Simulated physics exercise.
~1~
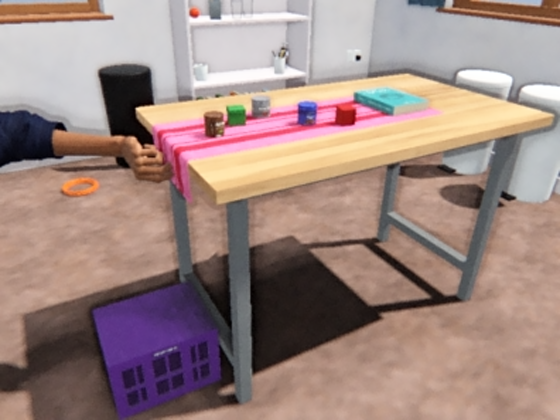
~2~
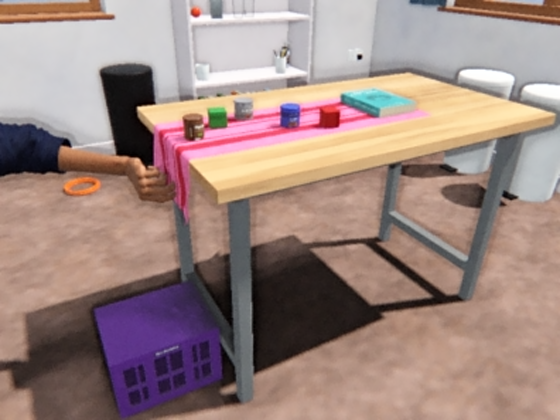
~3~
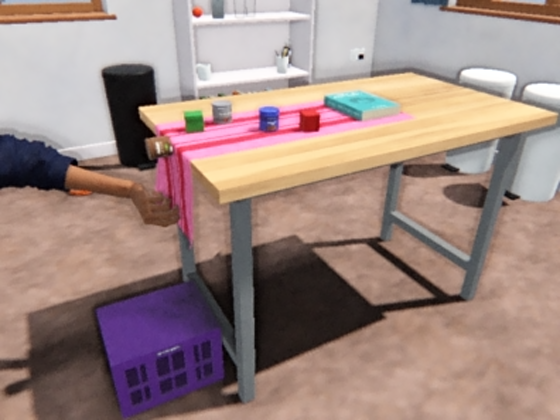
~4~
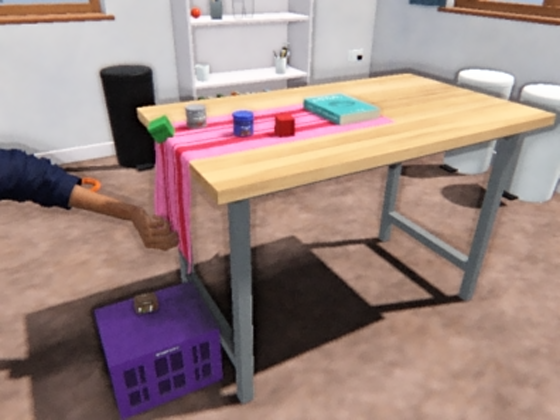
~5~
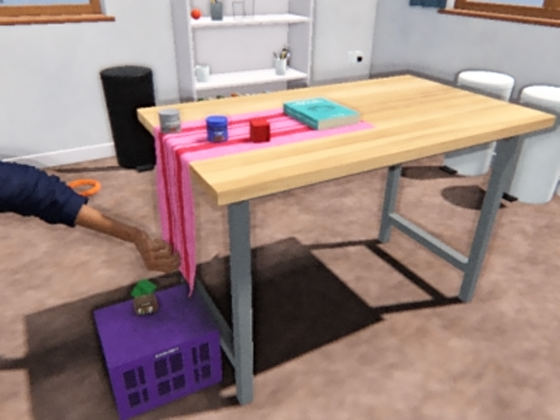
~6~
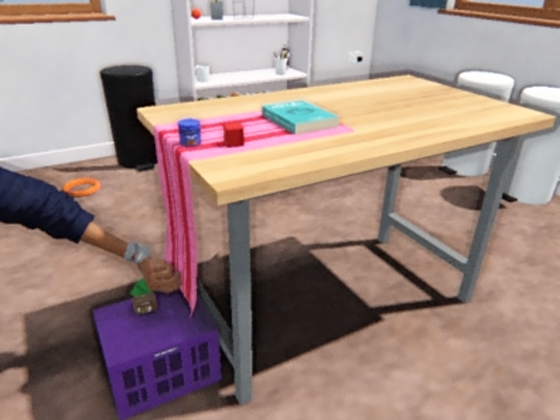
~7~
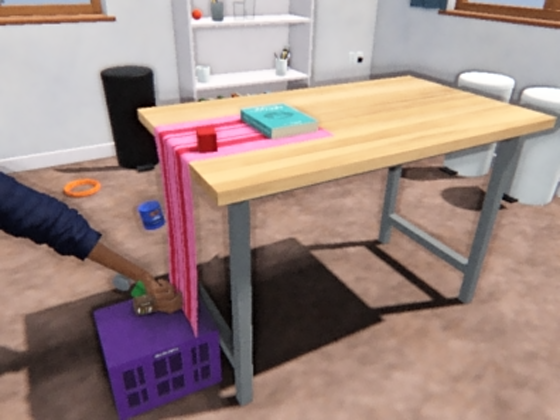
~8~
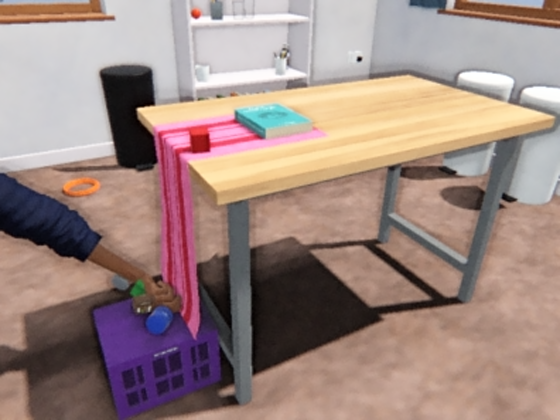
A hand pulled a striped pink runner down off the left end of a wooden table, and the brown pot, green cube, grey pot and blue pot dropped one after another onto the purple crate, leaving the red cube and a teal book on top.
